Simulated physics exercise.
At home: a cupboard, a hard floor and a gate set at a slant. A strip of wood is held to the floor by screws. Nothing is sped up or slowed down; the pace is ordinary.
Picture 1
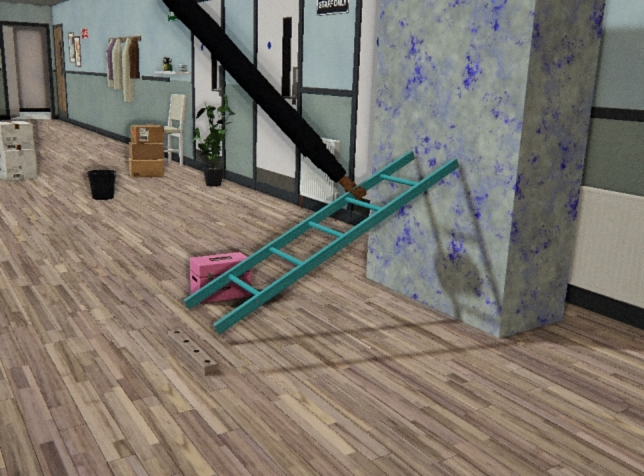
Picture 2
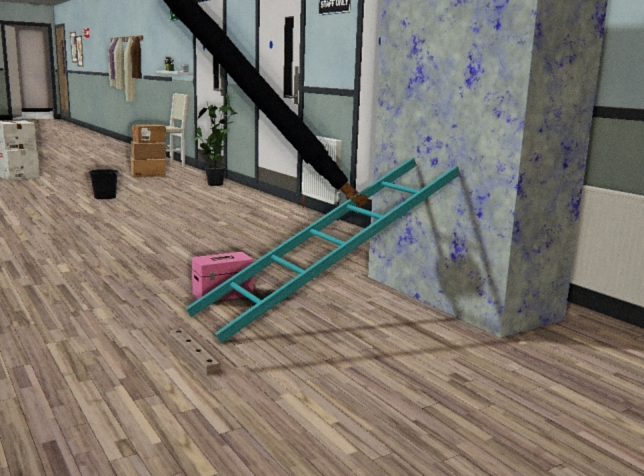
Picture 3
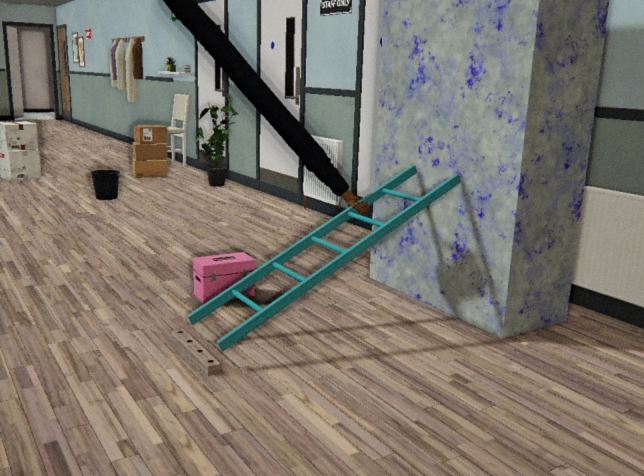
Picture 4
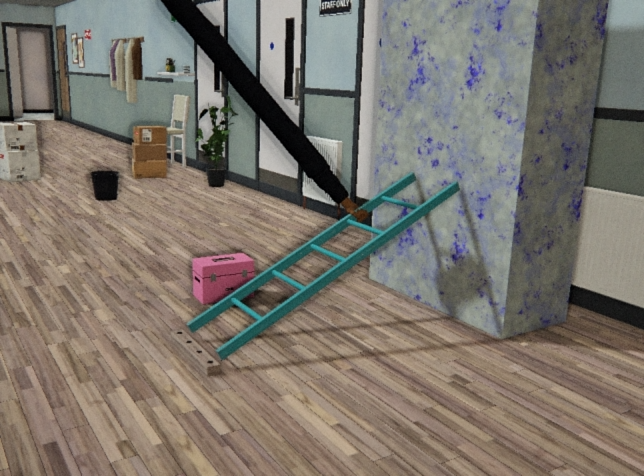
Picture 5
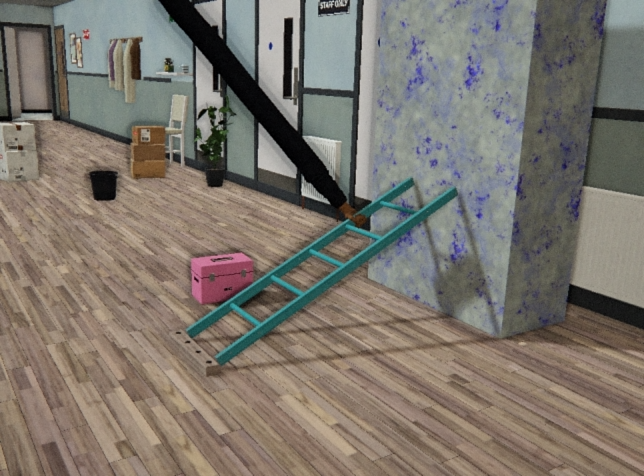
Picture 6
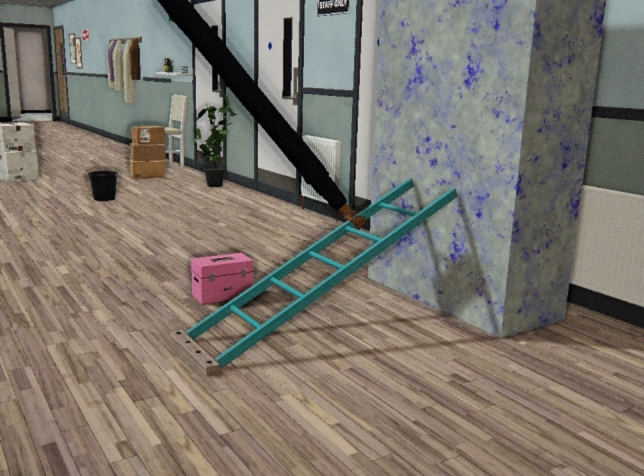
We see a turquoise gate, shaped like a ladder, leaning at a slant against a blotchy pillar beside a pink toolbox; a dark arm grips its upper part and lowers it slightly, its foot shifting down to a floor strip.
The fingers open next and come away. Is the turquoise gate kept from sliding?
Yes: It keeps standing.
Then, 0.46 s on from there, turquoise gate at rest near (328, 262).
In the end, the turquoise gate holds its place, near (328, 262); the other things unmoved.
